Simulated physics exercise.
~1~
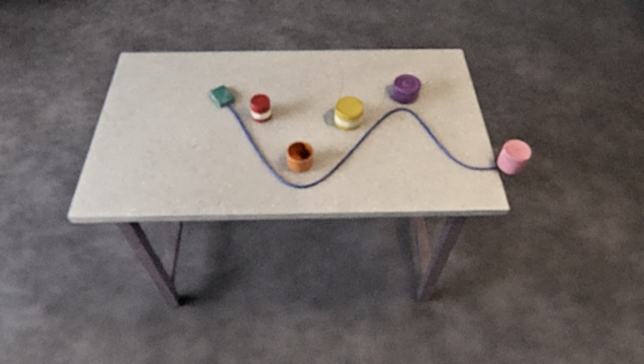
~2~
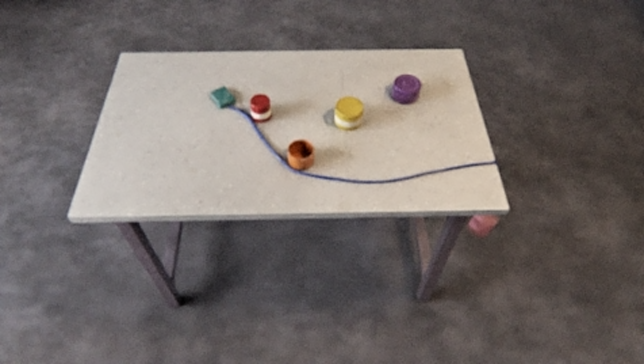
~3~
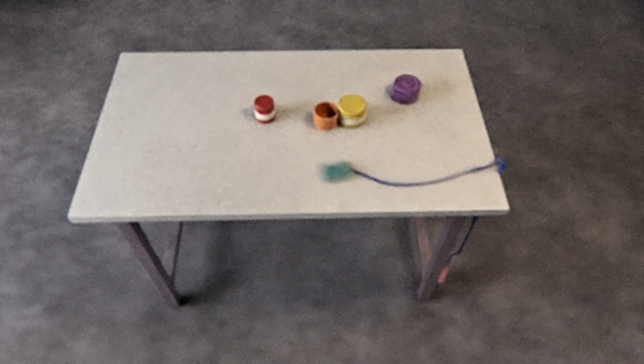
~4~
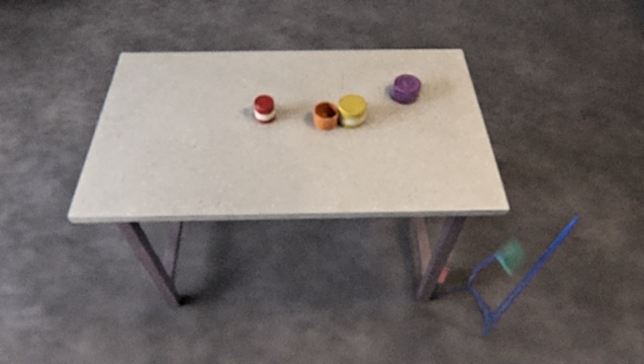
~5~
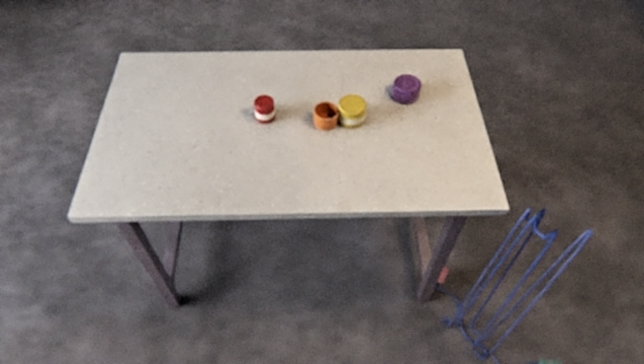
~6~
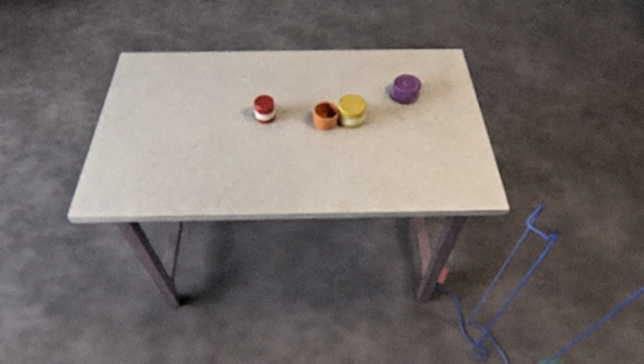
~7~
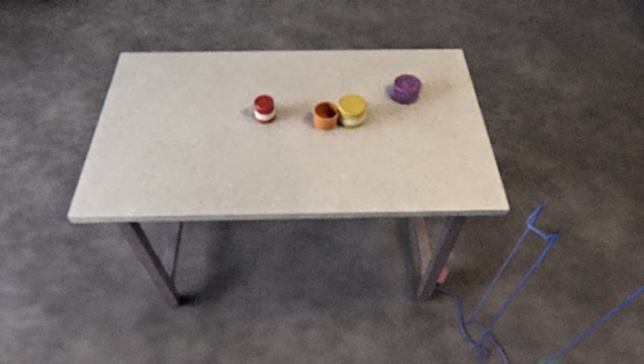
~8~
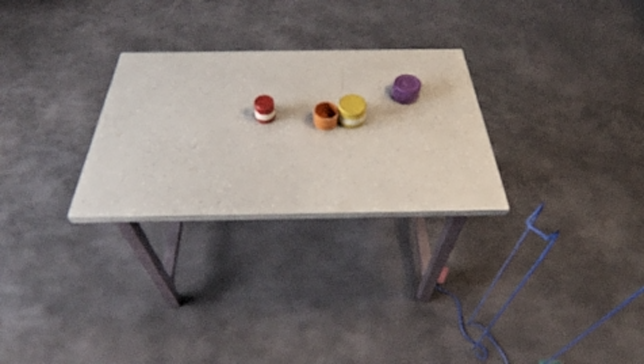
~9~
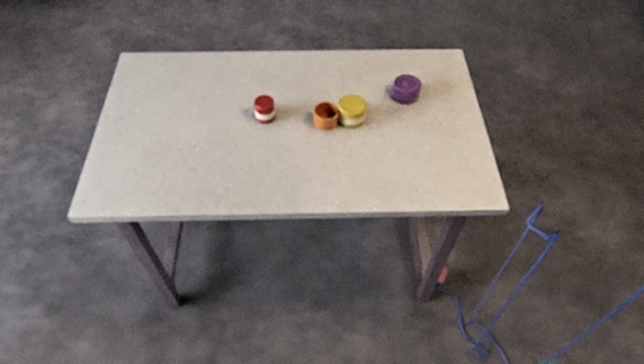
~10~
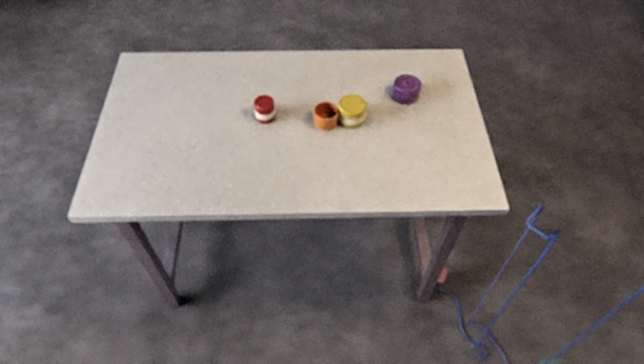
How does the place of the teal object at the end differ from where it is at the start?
At the start it sits toward the back left of the tabletop. By the end it is off the table, down past the right side at the bottom edge of the view, almost out of sight.
Off a table, a pink object falls, its cable shifts a mug, then something teal follows.
